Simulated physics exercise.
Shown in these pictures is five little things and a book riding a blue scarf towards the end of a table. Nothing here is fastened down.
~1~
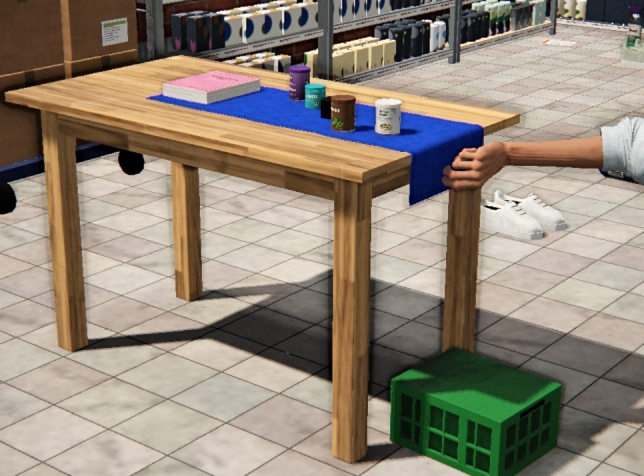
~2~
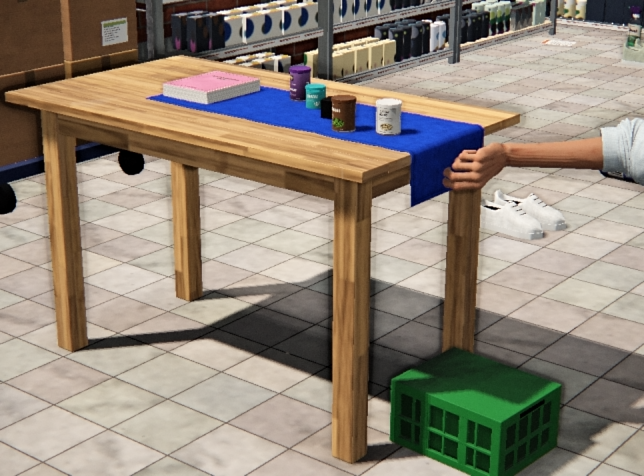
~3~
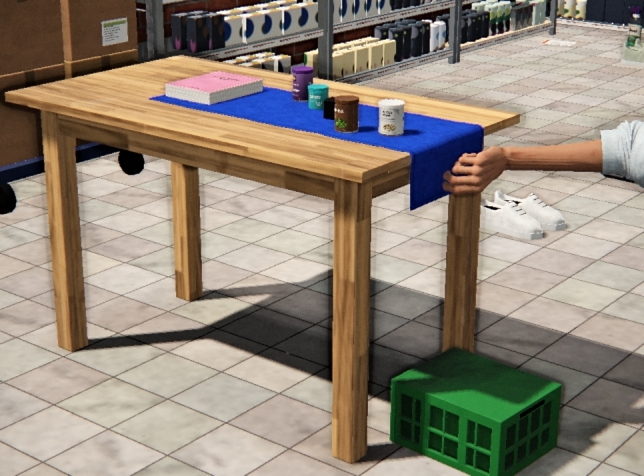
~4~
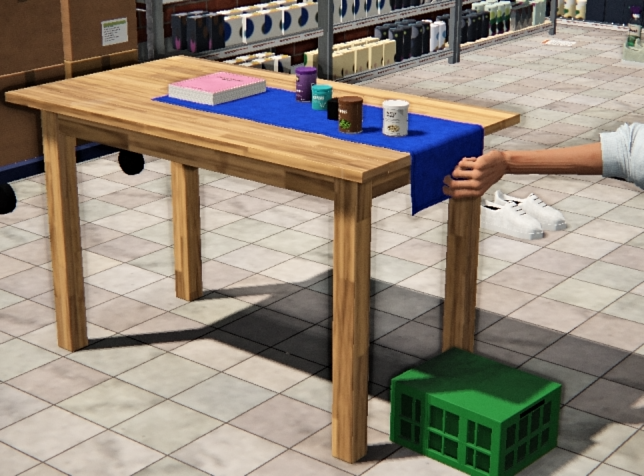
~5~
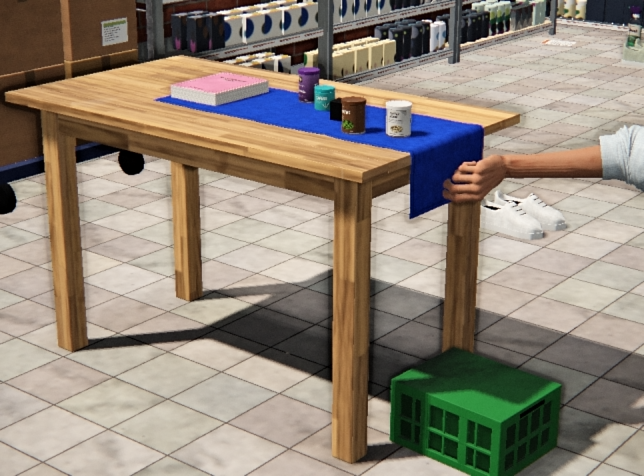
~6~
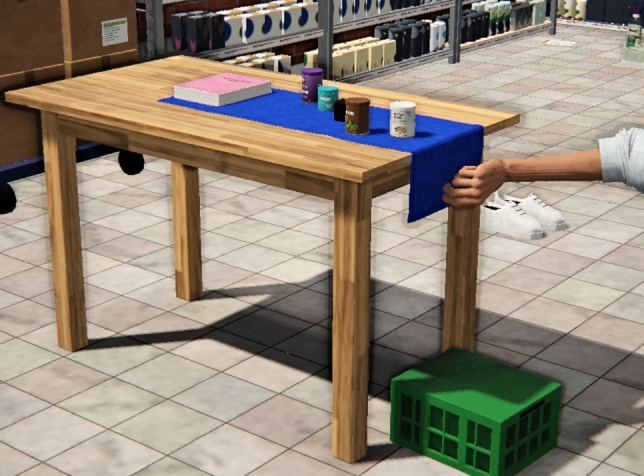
A hand slowly pulls a blue cloth rightward along a wooden table, carrying small containers and a book.
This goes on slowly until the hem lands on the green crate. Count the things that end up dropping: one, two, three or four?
Yeah well, the pull sends off four pieces and stops there.
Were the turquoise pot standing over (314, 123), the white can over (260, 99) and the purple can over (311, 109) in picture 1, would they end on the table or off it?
Note - turquoise pot lost, white can retained, purple can lost.
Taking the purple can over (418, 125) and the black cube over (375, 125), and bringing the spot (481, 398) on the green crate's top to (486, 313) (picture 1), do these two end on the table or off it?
Here's what happens: The purple can leaves its perch, the black cube leaves its perch.
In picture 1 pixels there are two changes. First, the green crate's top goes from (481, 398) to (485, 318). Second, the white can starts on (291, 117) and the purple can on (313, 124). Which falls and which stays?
Observed: White can remains seated; purple can remains seated.
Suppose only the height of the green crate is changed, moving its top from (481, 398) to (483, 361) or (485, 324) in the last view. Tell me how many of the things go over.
The count comes out 3 and 2.
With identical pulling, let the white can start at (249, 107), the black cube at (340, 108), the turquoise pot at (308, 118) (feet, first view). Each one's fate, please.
The white can is still on top, the black cube is off the top and the turquoise pot is off the top.
Soon after, hem near (446, 271); white can gone.
After that, hem near (445, 328); white can, brown can and black cube gone.
In the end, hem on the crate; white can, brown can, black cube and turquoise pot gone. It carries off four.
